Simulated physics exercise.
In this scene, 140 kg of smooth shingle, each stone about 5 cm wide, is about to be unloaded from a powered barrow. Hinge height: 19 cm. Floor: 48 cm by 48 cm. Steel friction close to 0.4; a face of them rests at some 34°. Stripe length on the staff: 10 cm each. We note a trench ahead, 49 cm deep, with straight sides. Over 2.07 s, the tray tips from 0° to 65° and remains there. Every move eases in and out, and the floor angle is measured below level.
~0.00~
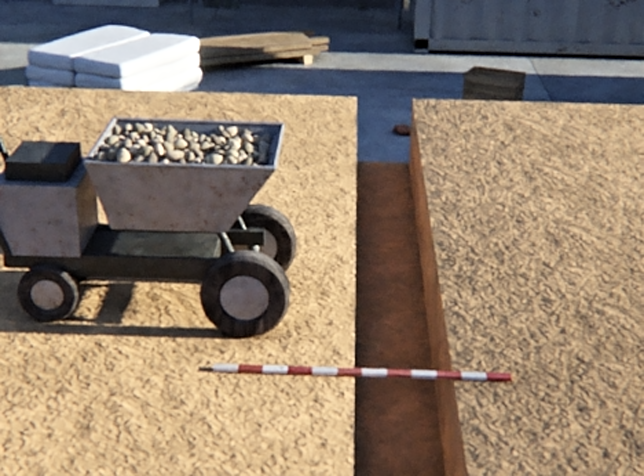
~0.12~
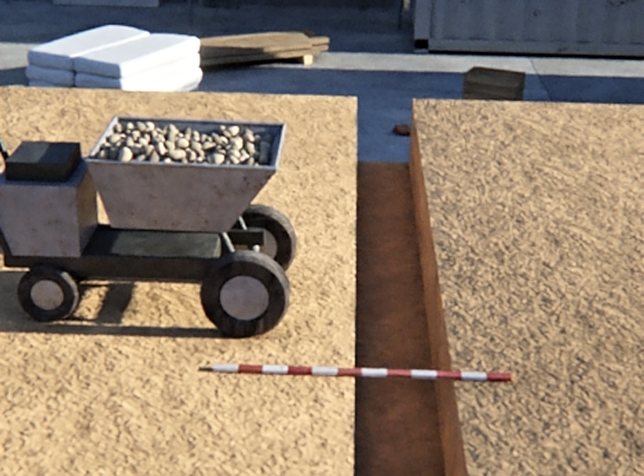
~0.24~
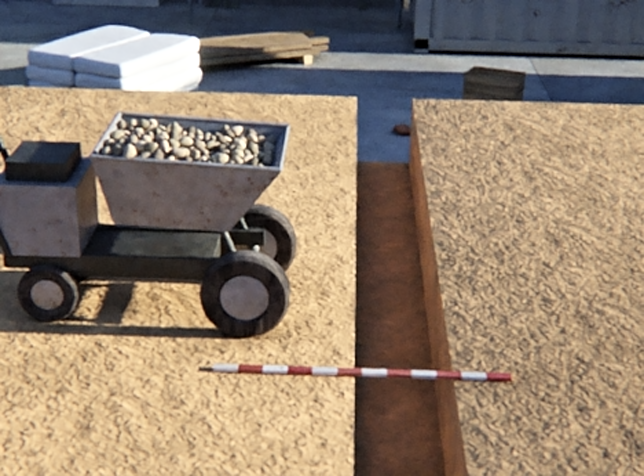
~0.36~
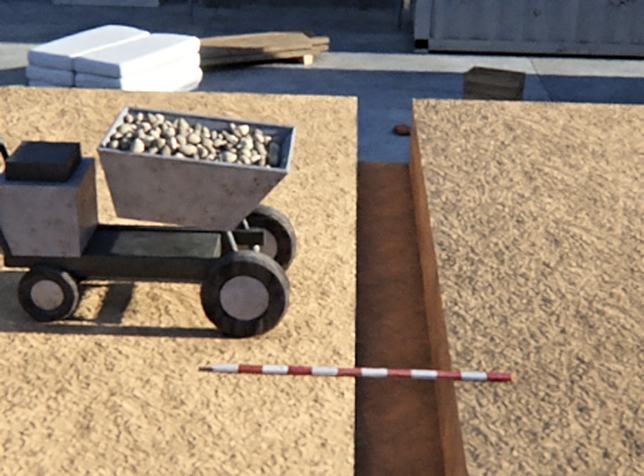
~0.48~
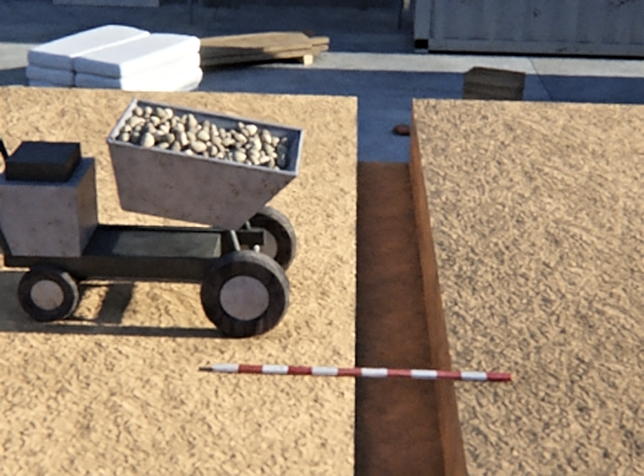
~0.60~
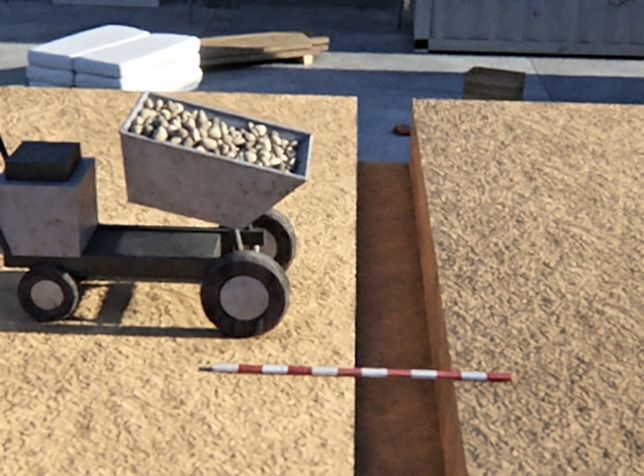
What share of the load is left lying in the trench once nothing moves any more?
About 82 per cent.
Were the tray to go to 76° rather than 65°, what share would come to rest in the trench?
Expect roughly 80 per cent.
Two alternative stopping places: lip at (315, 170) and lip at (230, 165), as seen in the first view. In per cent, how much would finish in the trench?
First place roughly 45%, second roughly 95%.
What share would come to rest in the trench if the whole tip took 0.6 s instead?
Roughly 55% would finish there.
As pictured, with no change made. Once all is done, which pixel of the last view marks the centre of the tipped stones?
I'd point to around (408, 391).
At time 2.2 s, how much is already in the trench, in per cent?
Roughly 35 percent of the load.
After 1.5 s the floor is at 55°; 99 % in the tray, 1 % in the trench; the foremost stones are at (396, 253).
After 2.2 s the floor is at 65°; 54 % in the tray, 36 % in the trench, 11 % past the trench; the foremost stones are at (535, 309).
After 2.5 s the floor is at 65°; 33 % in the tray, 51 % in the trench, 15 % past the trench; the foremost stones are at (601, 310).
After 4.5 s the floor is at 65°; 2 % in the tray, 82 % in the trench, 16 % past the trench; the foremost stones are at (627, 308).
